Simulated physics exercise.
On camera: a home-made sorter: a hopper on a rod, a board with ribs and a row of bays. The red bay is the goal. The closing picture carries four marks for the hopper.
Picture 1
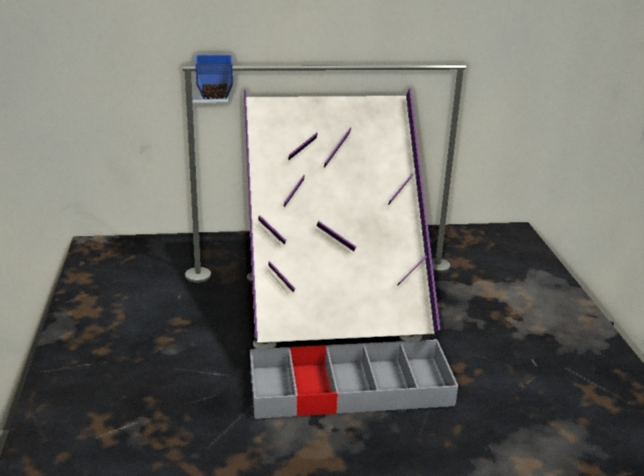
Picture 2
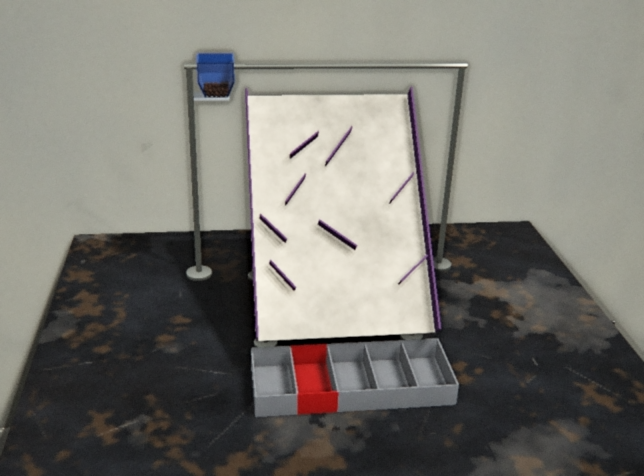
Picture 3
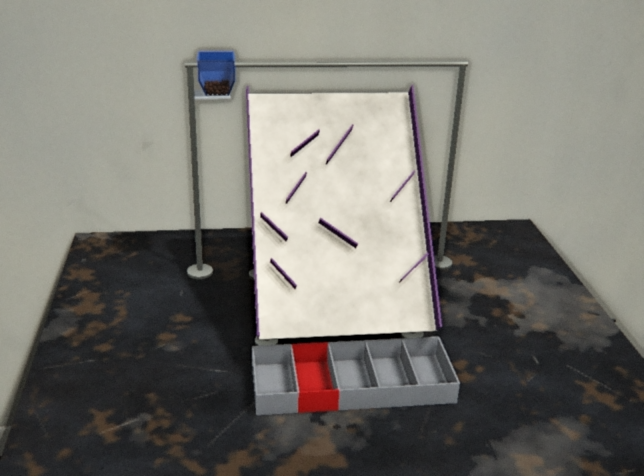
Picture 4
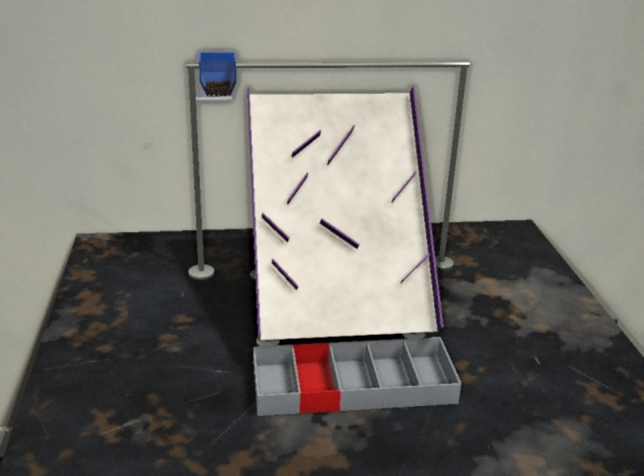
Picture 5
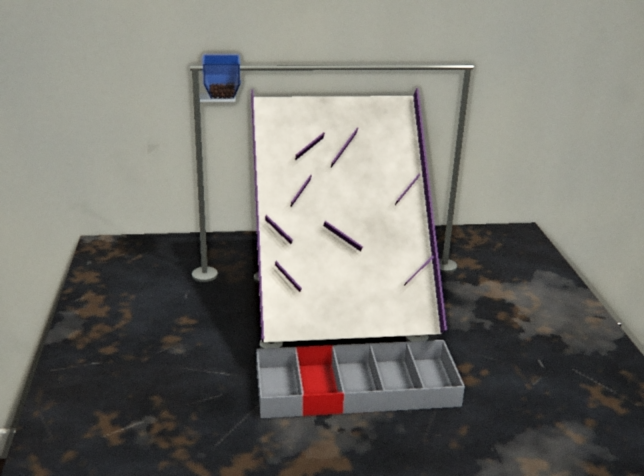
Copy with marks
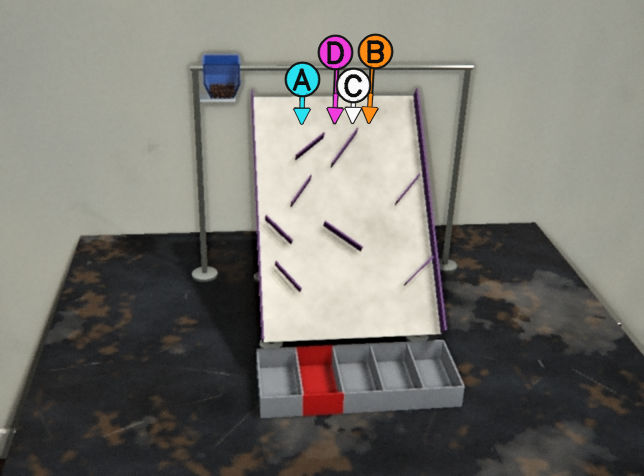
A tilted white board with dark ribs standing above five bays, one red, beside a blue hopper, with only slight view shifts.
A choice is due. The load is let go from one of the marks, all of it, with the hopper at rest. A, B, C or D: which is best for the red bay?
Use mark D.
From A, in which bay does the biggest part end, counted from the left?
The third.
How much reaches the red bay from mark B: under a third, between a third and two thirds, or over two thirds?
Under a third.
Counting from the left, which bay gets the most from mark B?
The fourth.
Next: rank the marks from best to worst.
The order is D, C, A, B.
On the marked copy, mark A meets the board at (301, 118); mark B meets the board at (369, 117); mark C meets the board at (352, 117); mark D meets the board at (334, 117).
If A is chosen, about a tenth in the red bay, the larger part in other bays, about a tenth outside the box.
If B is chosen, just a few in the red bay, almost all in other bays.
If C is chosen, roughly a third in the red bay, roughly half in other bays, about a tenth outside the box.
If D is chosen, roughly two thirds in the red bay, roughly a third in other bays, just a few outside the box.
